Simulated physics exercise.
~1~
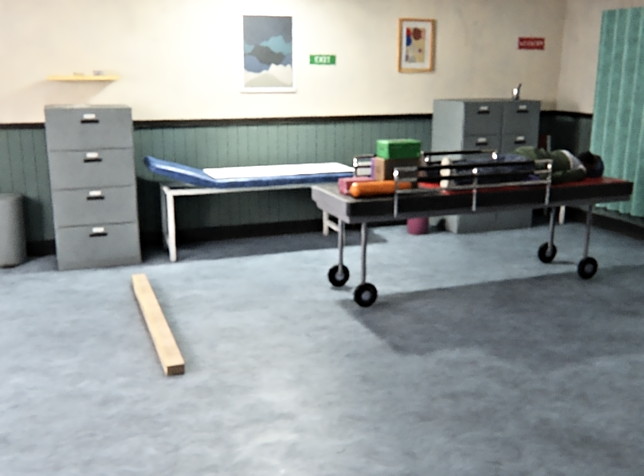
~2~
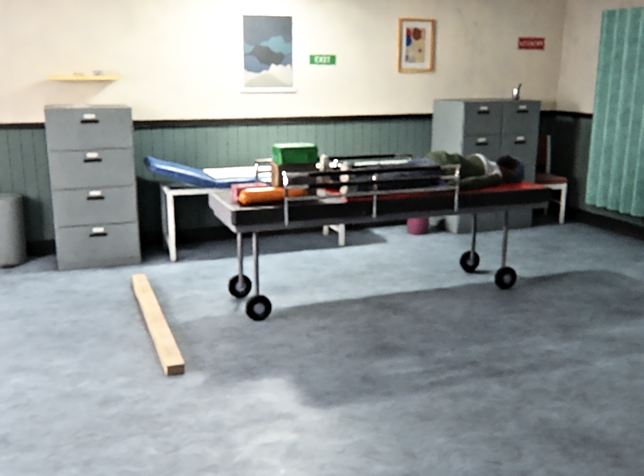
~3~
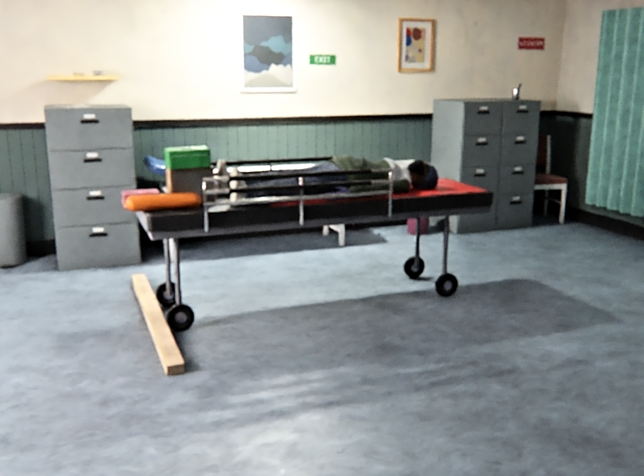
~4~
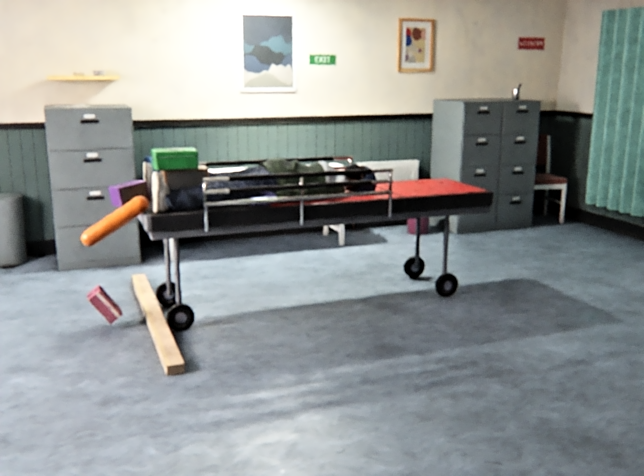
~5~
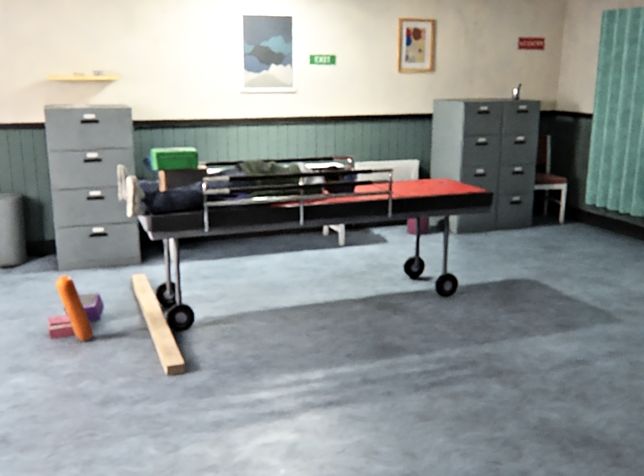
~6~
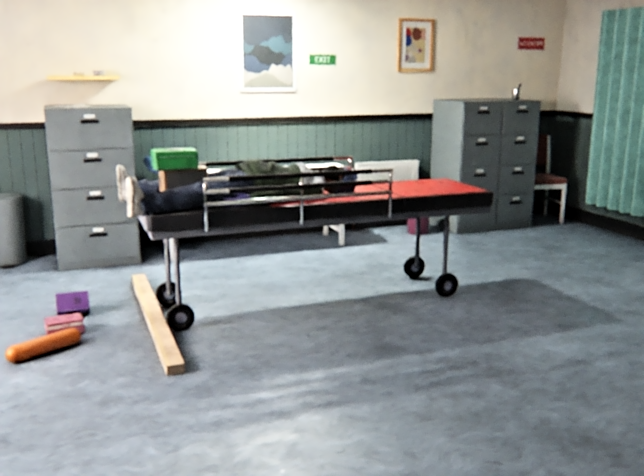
A wheeled stretcher with a red mattress and metal side rails rolls leftward across a blue-grey floor, seen from a fixed, slightly raised side view in a room with filing cabinets and a low bed. A limp person lies on it, with a green case, an orange cylinder and smaller items toward the left end. The front wheels meet a wooden sill and the stretcher stops short, staying level. The person and the loose items slide left, and the orange cylinder, a pink box and a purple object drop off the end. They settle on the floor, while the person stays aboard, feet at the left edge, beside the green case.
